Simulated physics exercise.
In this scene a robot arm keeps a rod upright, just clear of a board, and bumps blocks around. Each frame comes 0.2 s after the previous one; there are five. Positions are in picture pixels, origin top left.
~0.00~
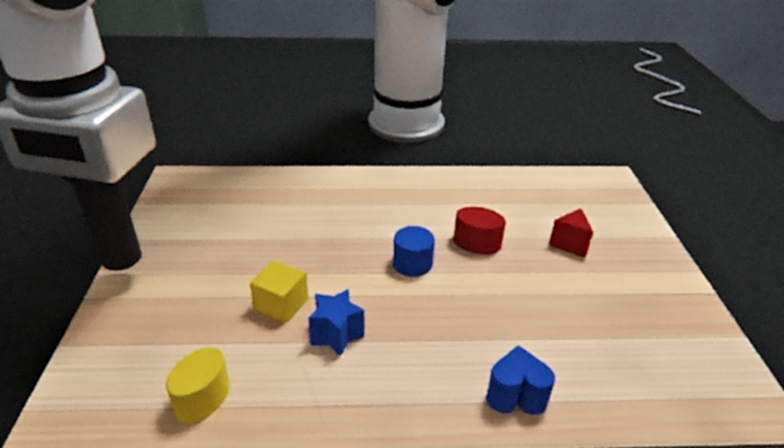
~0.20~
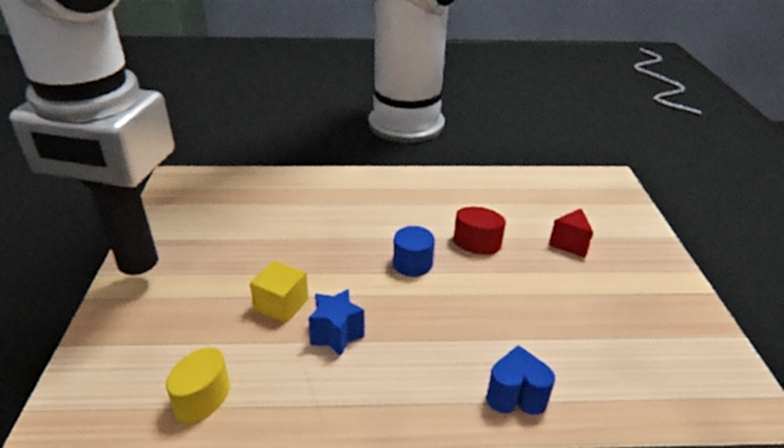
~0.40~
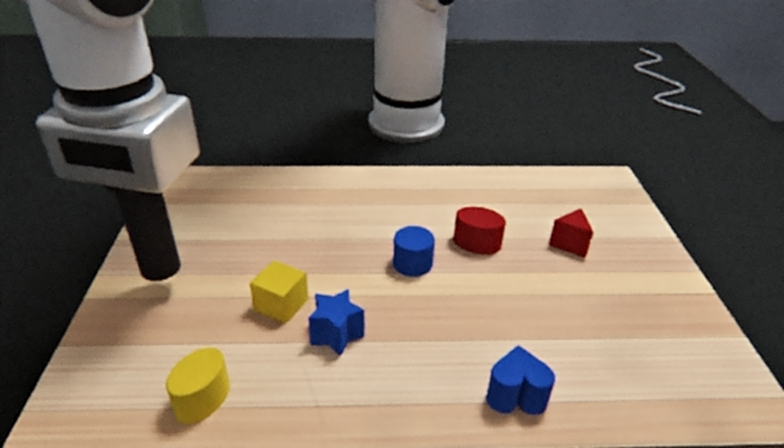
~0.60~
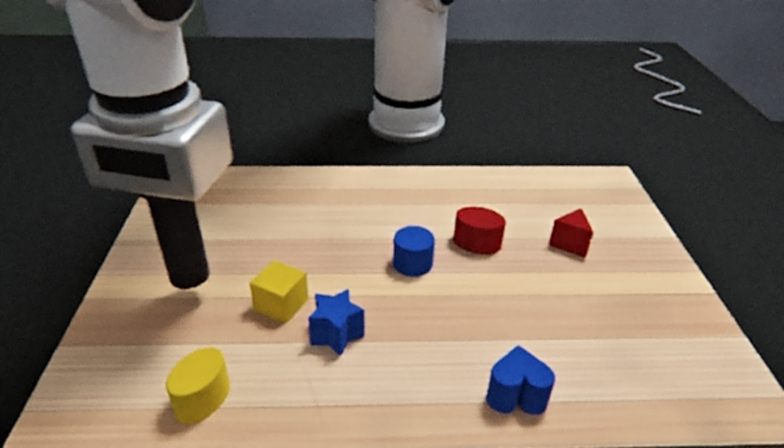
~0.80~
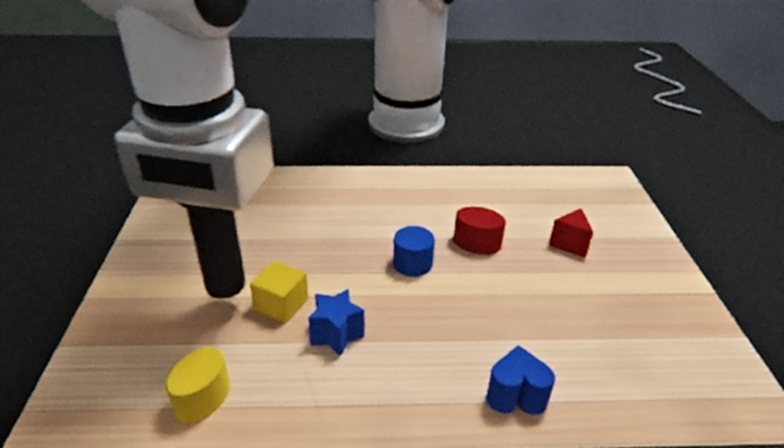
On a pale wooden board over a black surface, seen from a fixed, raised view, a robot arm holds a dark rod at the left. A yellow cube and oval block sit left of centre, near a blue star, with a blue cylinder, red oval block and red triangular block behind and a blue heart at front right. The arm moves the rod steadily rightward and slightly forward, close to the cube, while every block stays still.
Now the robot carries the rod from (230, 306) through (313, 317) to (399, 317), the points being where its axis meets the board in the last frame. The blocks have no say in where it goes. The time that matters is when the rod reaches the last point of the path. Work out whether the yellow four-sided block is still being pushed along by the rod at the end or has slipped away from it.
It lies beside or behind the rod.
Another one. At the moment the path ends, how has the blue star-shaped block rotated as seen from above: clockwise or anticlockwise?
From the top: Clockwise.
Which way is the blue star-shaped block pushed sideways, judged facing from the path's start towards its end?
Facing from start to end, it will go to the right.
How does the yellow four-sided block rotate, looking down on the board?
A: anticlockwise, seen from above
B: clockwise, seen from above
Choice A: Anticlockwise, seen from above.
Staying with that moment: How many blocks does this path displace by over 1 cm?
Two of them.
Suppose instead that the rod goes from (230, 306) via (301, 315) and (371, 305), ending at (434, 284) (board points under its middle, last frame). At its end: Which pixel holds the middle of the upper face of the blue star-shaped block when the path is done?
When the path ends, it will be at (363, 311).
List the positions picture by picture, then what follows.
In the first frame, tip of the rod (122, 259), middles of tops, yellow four-sided block (278, 277), blue star-shaped block (335, 306), blue circular block (414, 237).
In the second frame, rod (139, 263), nothing pushed.
In the third frame, rod (161, 269), nothing pushed.
In the fourth frame, rod (190, 276), nothing pushed.
In the fifth frame, rod (226, 286), yellow four-sided block (278, 277), blue star-shaped block (335, 306), blue circular block (414, 237).
What follows on the original path. One third of the way, rod (282, 294); yellow four-sided block (319, 273), turned 50° anticlockwise.
Two thirds of the way, rod (341, 297); yellow four-sided block (355, 264), turned 110° anticlockwise; blue star-shaped block (360, 315), turned 55° clockwise.
At the end, rod (400, 297); yellow four-sided block (359, 263), turned 120° anticlockwise; blue star-shaped block (377, 319), turned 95° clockwise; blue circular block unmoved.
